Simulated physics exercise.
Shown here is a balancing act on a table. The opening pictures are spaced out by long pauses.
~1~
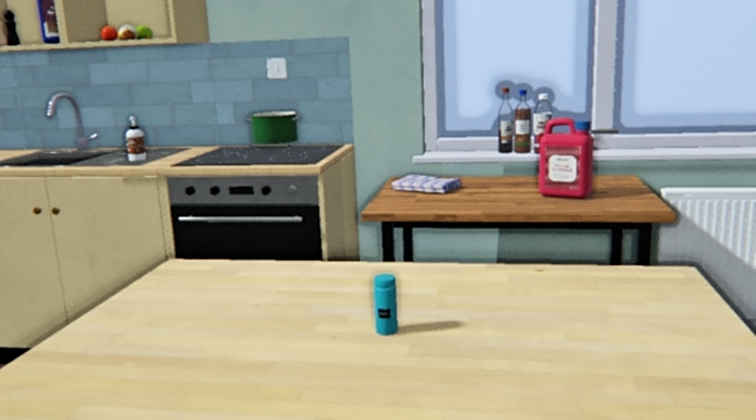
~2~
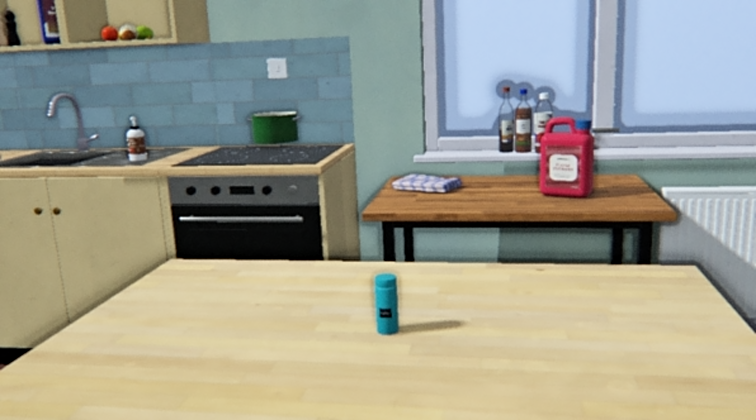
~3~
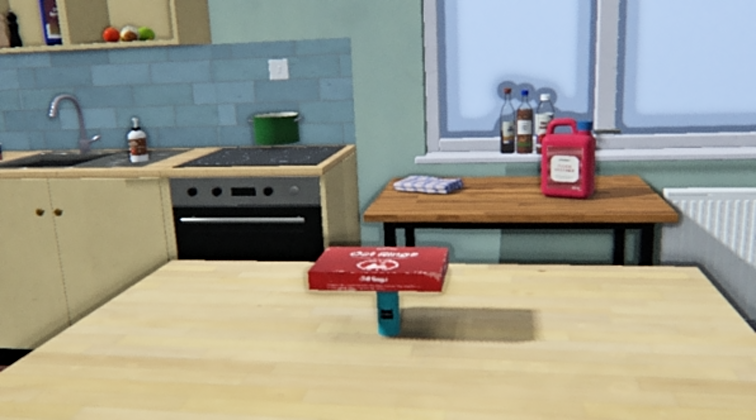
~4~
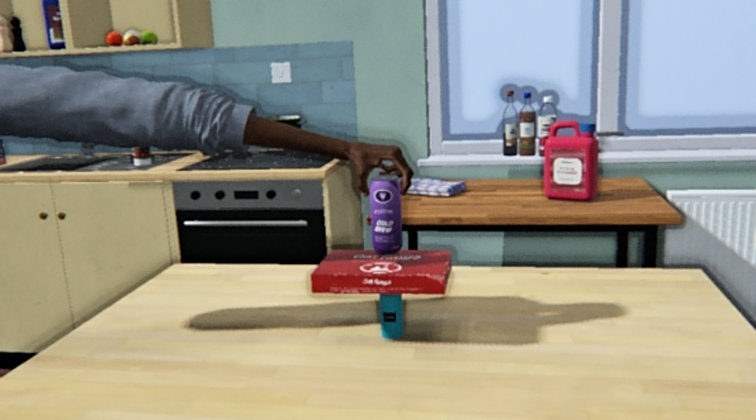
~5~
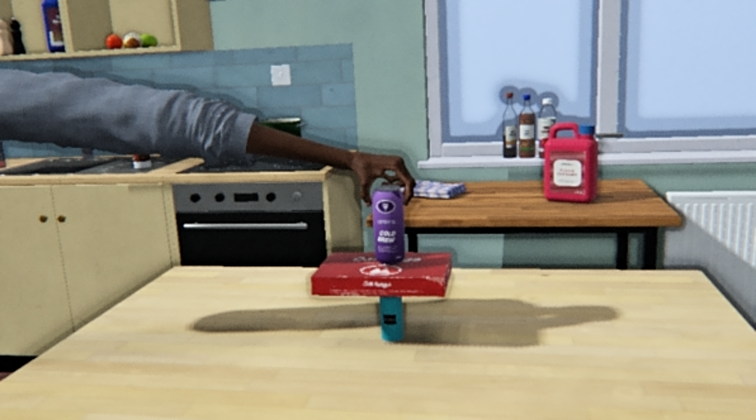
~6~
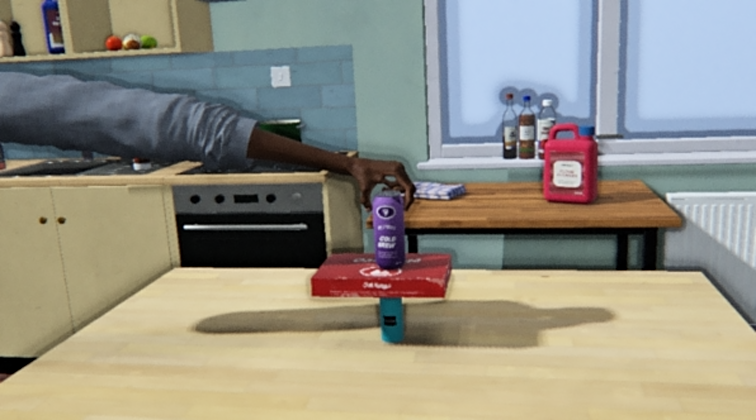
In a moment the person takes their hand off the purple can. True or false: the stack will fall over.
False.
Then, 0.30 s after the last picture, nothing has stirred.
Then, 0.70 s after the last picture, purple can resting near (389, 231).
At rest, all 3 in place. Seen from the same camera at the end, purple can near (389, 231). The stack stays up.
